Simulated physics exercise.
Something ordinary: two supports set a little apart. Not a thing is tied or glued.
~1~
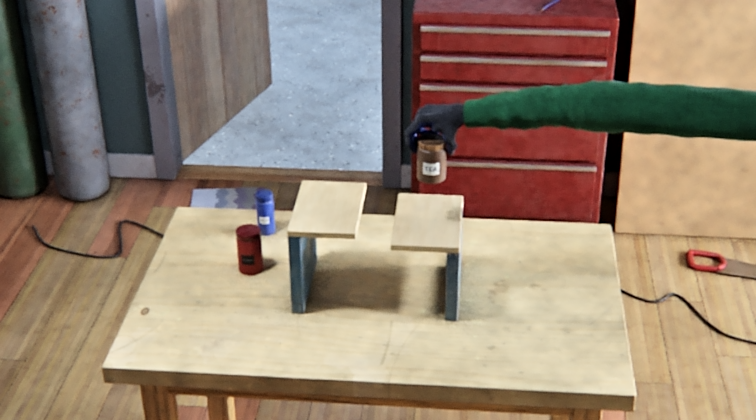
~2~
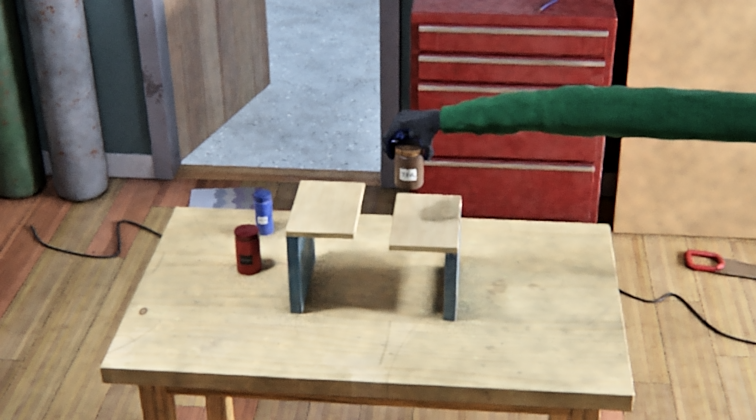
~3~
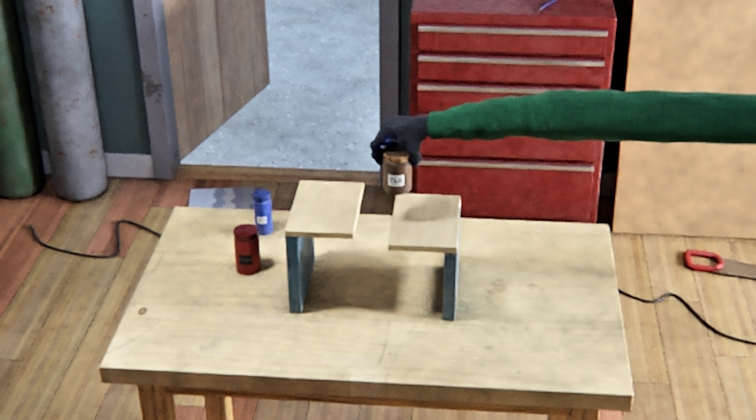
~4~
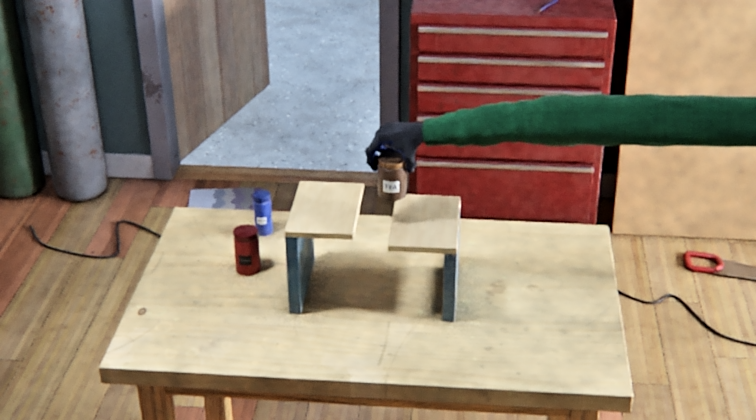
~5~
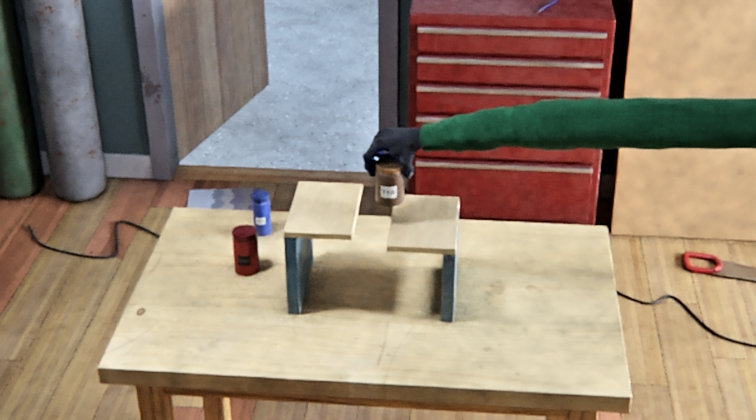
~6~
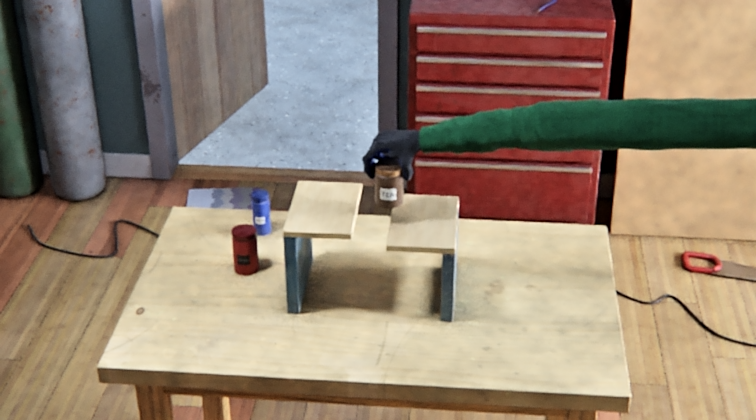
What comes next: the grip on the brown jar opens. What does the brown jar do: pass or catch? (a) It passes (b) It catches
The answer is b.
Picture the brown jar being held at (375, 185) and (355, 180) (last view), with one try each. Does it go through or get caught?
Try 1 - passes the gap; try 2 - held back.
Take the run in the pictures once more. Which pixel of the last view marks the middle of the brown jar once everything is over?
Roughly (374, 207).
Then, 0.20 s later than the last frame, brown jar moved about its own width near (389, 202).
Then, 0.30 s later than the last frame, brown jar tilted by 9° near (385, 201).
Then, 0.50 s later than the last frame, brown jar tilted by 42° near (374, 206).
When it is over, lying over on the stand or table, brown jar; the other 2 as before. End places, in pixels of the last picture, brown jar near (375, 207). The jar stays on top.
